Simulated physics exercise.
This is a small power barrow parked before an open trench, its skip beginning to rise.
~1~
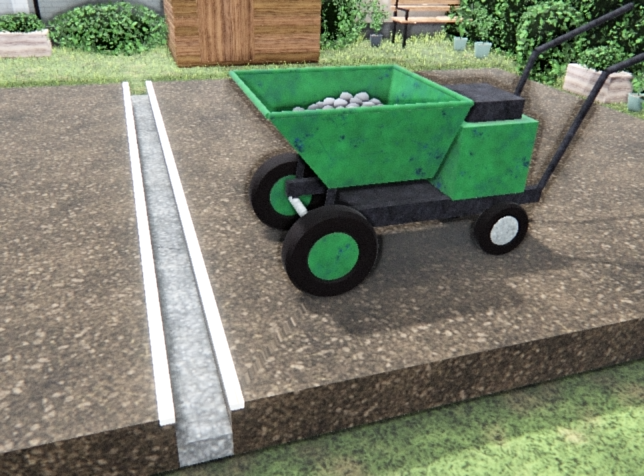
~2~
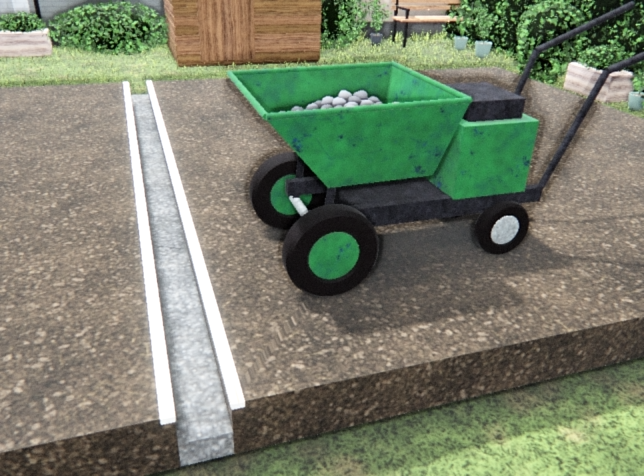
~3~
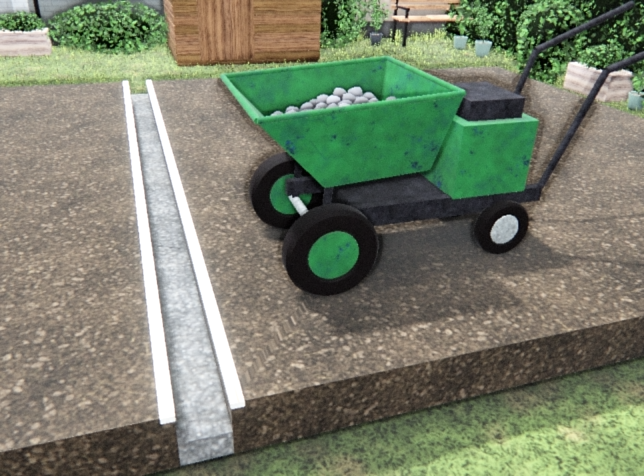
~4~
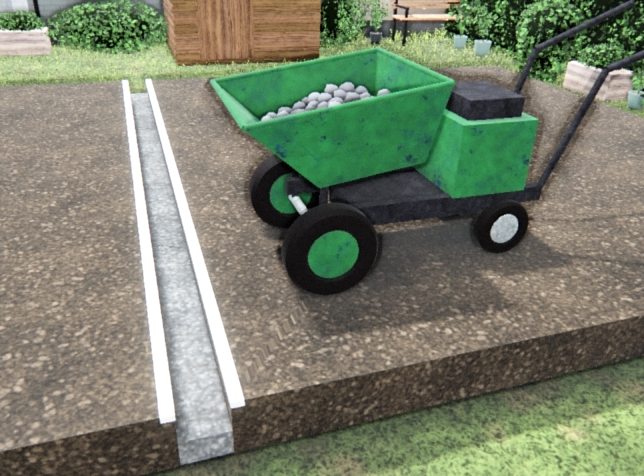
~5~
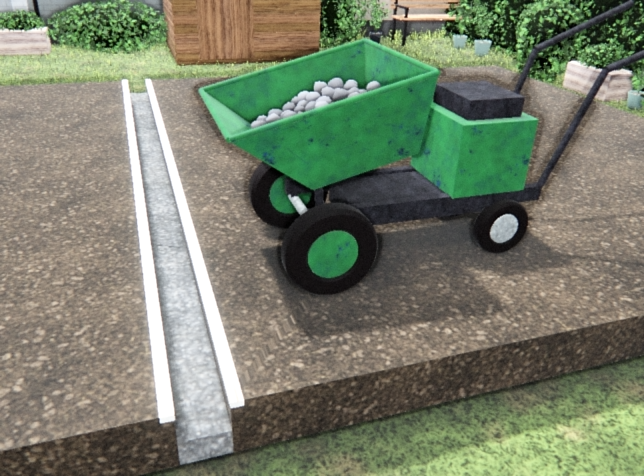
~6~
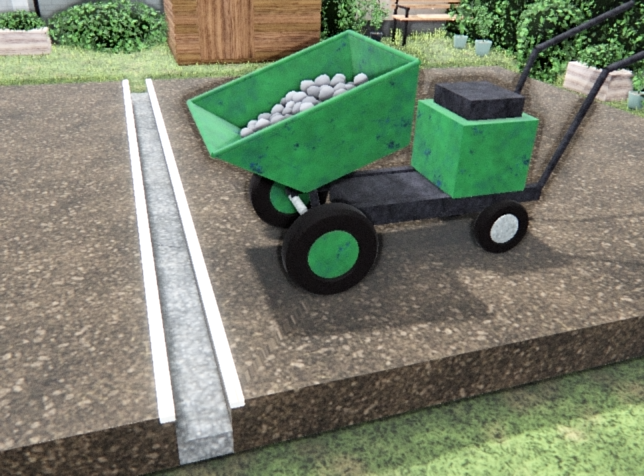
The video shows a green power barrow loaded with grey cobbles, parked on brown ground to the right of a narrow, white-edged channel. Its skip tilts steadily forward to the left, the rear rising while the wheels stay still.
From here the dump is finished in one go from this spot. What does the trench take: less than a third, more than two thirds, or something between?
In the trench: Under a third.
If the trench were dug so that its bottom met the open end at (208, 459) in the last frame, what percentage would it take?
Near 10 %.
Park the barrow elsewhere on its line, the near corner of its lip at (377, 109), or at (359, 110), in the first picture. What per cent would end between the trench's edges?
The first gives 40 %, the second 50 %.
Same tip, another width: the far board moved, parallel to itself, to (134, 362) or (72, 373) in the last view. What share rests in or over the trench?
Roughly 60 per cent, and 100 per cent.
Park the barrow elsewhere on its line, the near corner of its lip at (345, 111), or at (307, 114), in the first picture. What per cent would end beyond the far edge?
First some 10, then 30 per cent.
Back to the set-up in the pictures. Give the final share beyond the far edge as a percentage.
It comes to 80 per cent or so.
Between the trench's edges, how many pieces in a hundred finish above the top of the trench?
Roughly 20 in a hundred.
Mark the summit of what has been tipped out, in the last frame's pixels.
Roughly at (127, 264).
Soon after the last picture, skip tipped steeply; all in the skip.
A little later, skip tipped right over; most in the skip; a stray few in or heaped over the trench; about a quarter beyond it.
Later still, skip tipped right over; a small part in the skip; a small part in or heaped over the trench; most beyond it.
At rest, skip tipped right over; a small part in the skip; a small part in or heaped over the trench; most beyond it.
